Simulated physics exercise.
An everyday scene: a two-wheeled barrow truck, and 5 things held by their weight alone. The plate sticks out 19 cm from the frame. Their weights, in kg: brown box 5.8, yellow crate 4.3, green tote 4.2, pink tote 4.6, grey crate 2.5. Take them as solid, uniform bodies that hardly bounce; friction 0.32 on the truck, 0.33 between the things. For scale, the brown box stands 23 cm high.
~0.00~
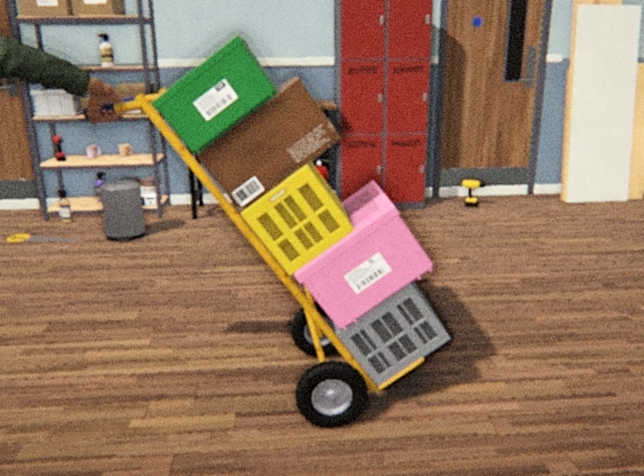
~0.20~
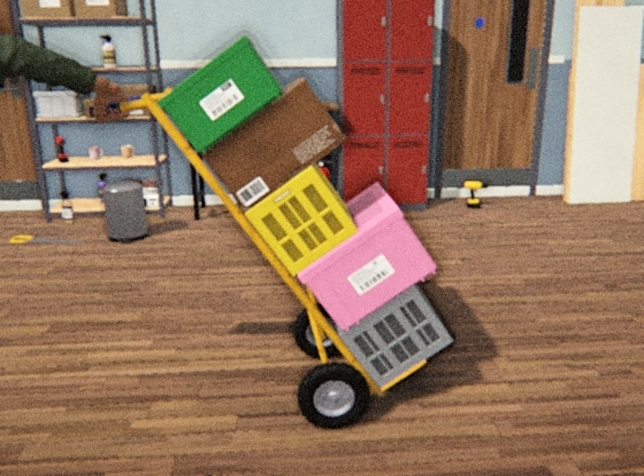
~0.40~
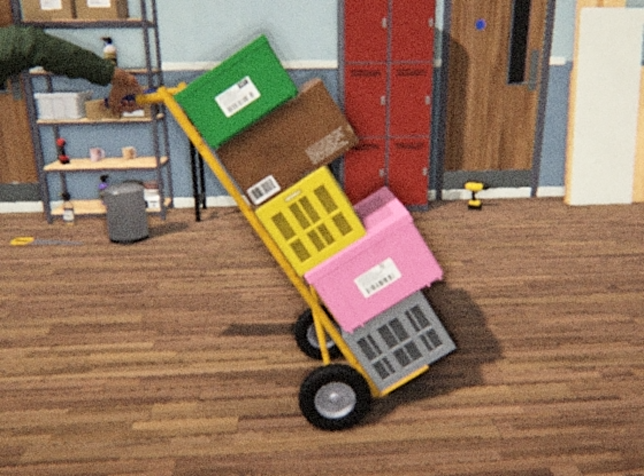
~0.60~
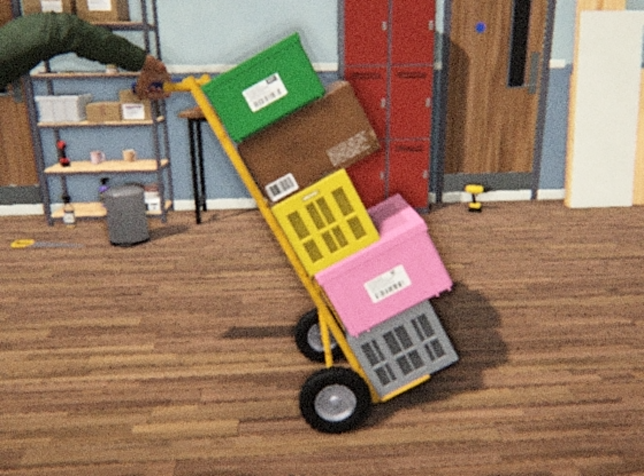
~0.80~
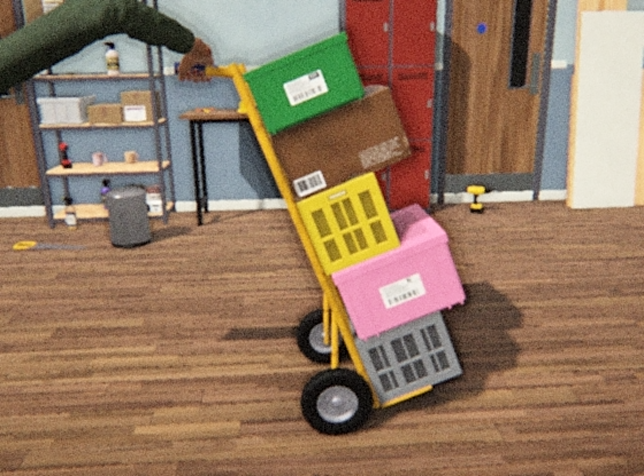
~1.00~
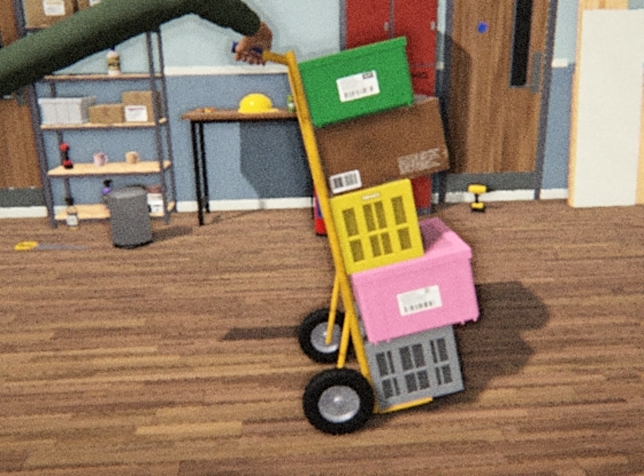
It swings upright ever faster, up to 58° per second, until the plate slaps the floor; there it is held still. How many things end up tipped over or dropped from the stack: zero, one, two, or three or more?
In all, at least three.
After 1.70 s, truck upright; brown box tipped 25° from how it sat near (533, 167); yellow crate tipped 25° from how it sat near (483, 222); green tote tipped 25° from how it sat.
After 2.10 s, truck upright; brown box, yellow crate, green tote and pink tote now dropped from the stack; grey crate tipped 71° from how it sat.
At rest (3.1 s), dropped from the stack, brown box, yellow crate, green tote and pink tote; tipped over on the truck, grey crate.
